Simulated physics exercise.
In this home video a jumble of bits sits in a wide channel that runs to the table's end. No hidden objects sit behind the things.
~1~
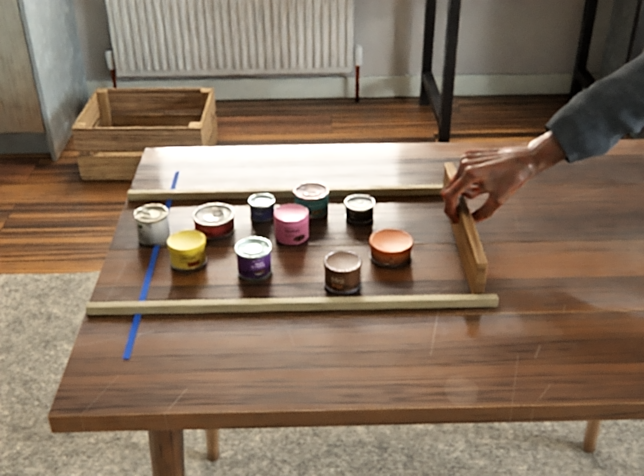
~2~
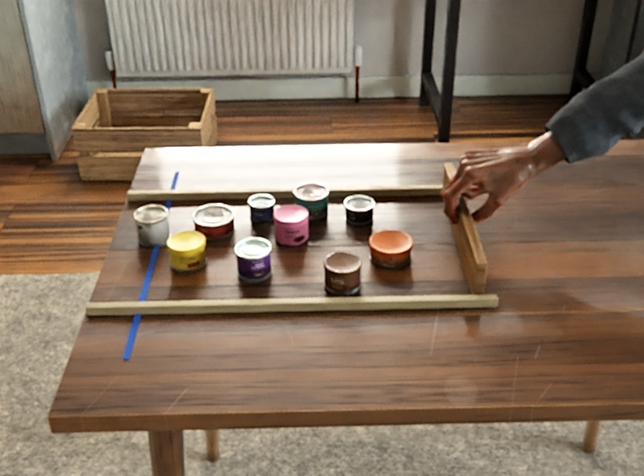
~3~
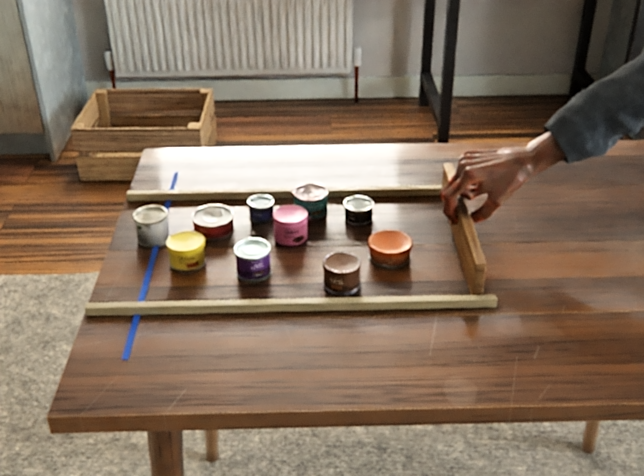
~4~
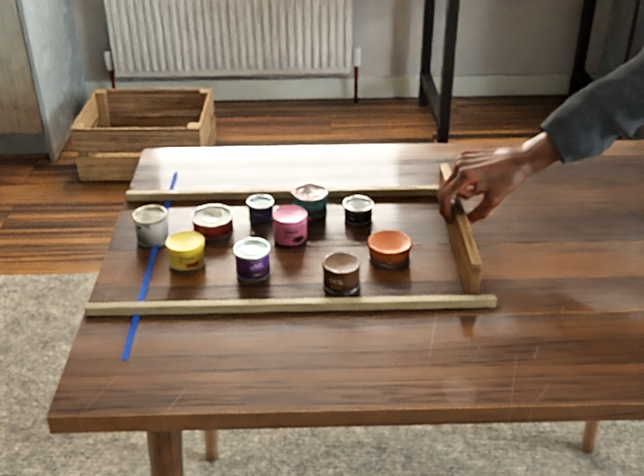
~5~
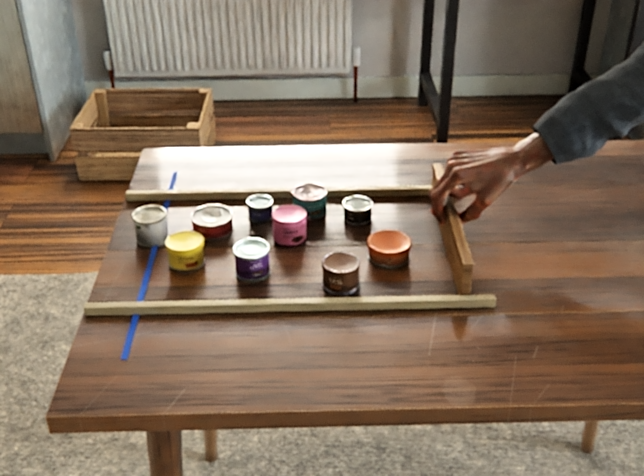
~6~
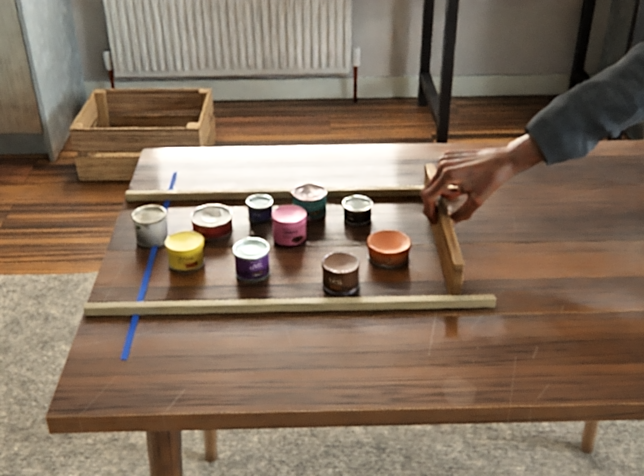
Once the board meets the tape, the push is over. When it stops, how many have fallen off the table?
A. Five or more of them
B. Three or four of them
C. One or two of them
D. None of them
The answer is B.
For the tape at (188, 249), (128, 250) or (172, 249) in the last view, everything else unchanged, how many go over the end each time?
Counts per try, in order: 1 / 5 / 1.
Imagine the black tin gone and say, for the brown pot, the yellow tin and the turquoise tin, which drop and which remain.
In that case the brown pot stays where it is, the yellow tin goes off the edge, the turquoise tin stays where it is.
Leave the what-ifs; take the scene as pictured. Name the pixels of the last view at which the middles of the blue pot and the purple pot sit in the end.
The blue pot at (122, 213), the purple pot at (94, 270).
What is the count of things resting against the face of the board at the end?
5 in contact.
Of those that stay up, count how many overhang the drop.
Counting them gives 2.
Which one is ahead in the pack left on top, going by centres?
Purple pot.
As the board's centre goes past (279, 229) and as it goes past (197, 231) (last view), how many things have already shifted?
Tally: 8; 10.
Soon after, none off yet; white tin at rest near (151, 226); yellow tin at rest near (186, 252); red pot at rest near (212, 222).
Then, none off yet; white tin at rest near (151, 226); yellow tin moving near (178, 250); red pot moved a little near (189, 228).
At rest, the number that fall off is three or four; fallen, red pot, yellow tin and white tin.
